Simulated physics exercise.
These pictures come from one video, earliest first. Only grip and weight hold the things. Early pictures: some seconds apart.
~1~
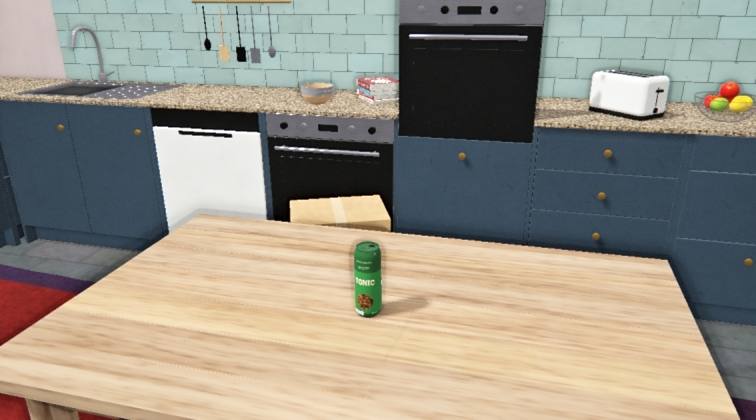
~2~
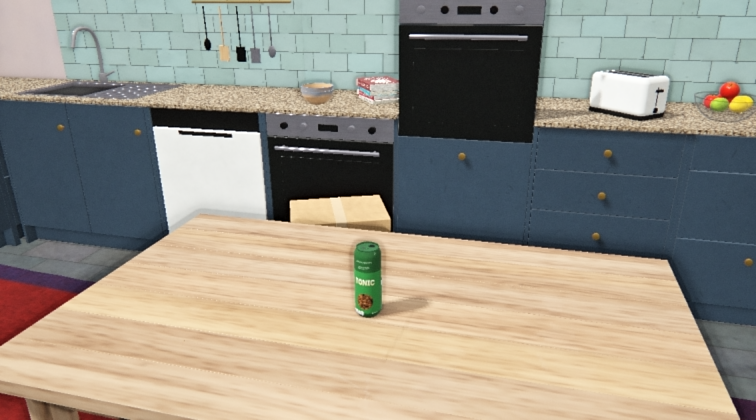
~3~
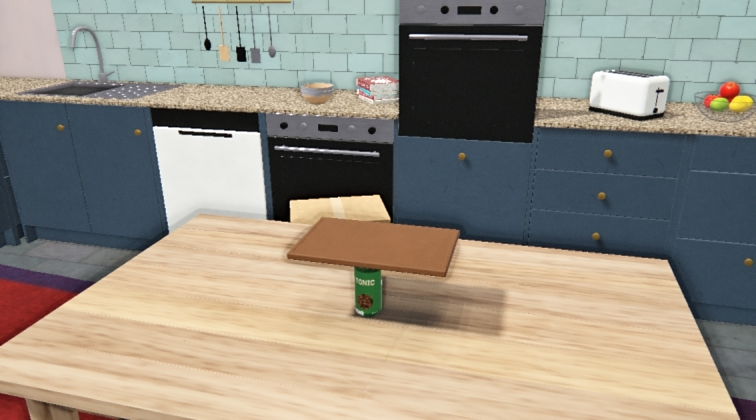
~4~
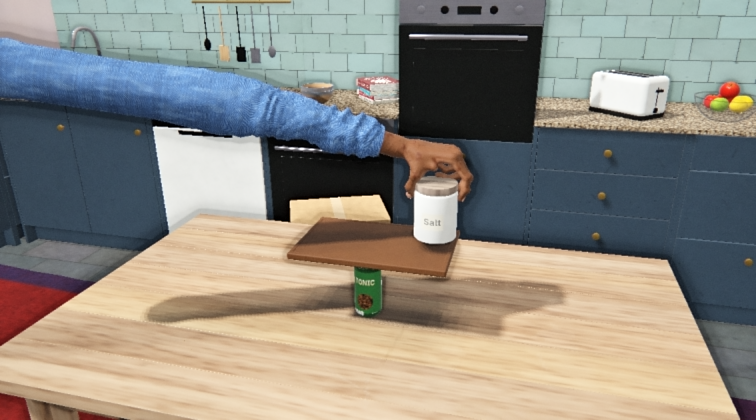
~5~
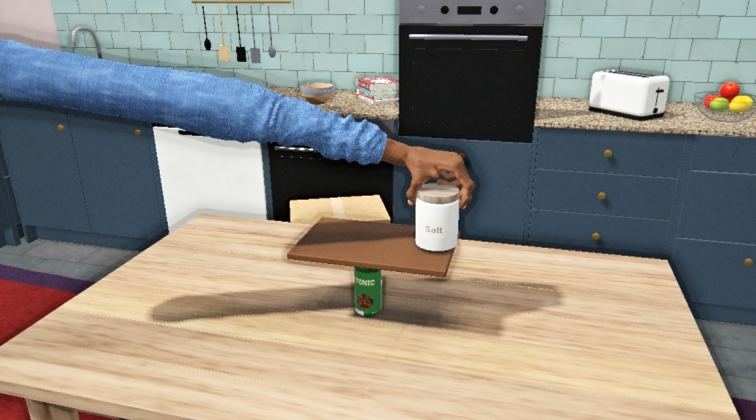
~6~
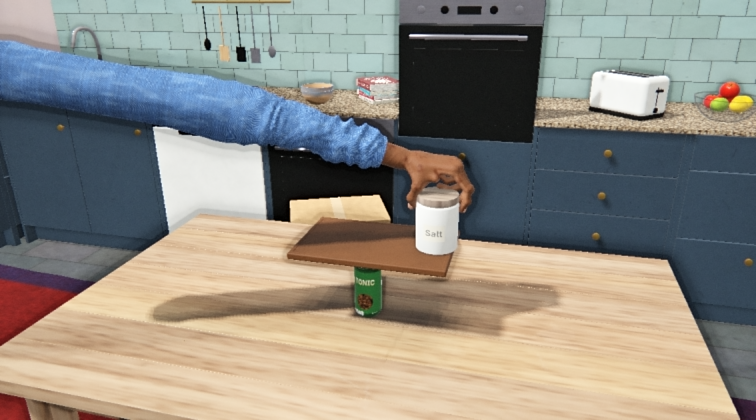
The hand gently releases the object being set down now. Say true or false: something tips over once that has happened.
True - something tips over.
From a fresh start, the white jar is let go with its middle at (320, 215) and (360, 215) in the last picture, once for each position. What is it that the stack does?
Result of try one is that it tips over, and of try two that it stays stable.
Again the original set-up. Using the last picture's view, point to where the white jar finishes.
Roughly pixel (535, 315) in the last picture.
Then, 0.40 s on from there, white jar now fallen; brown lid turned 68° from how it was put.
Then, 0.60 s on from there, brown lid turned 61° from how it was put.
Then, 0.80 s on from there, brown lid now fallen; green can turned 53° from how it was put.
In the end, fallen, brown lid, green can and white jar. At the end, from the last picture's camera, white jar near (535, 315). The stack gives way.
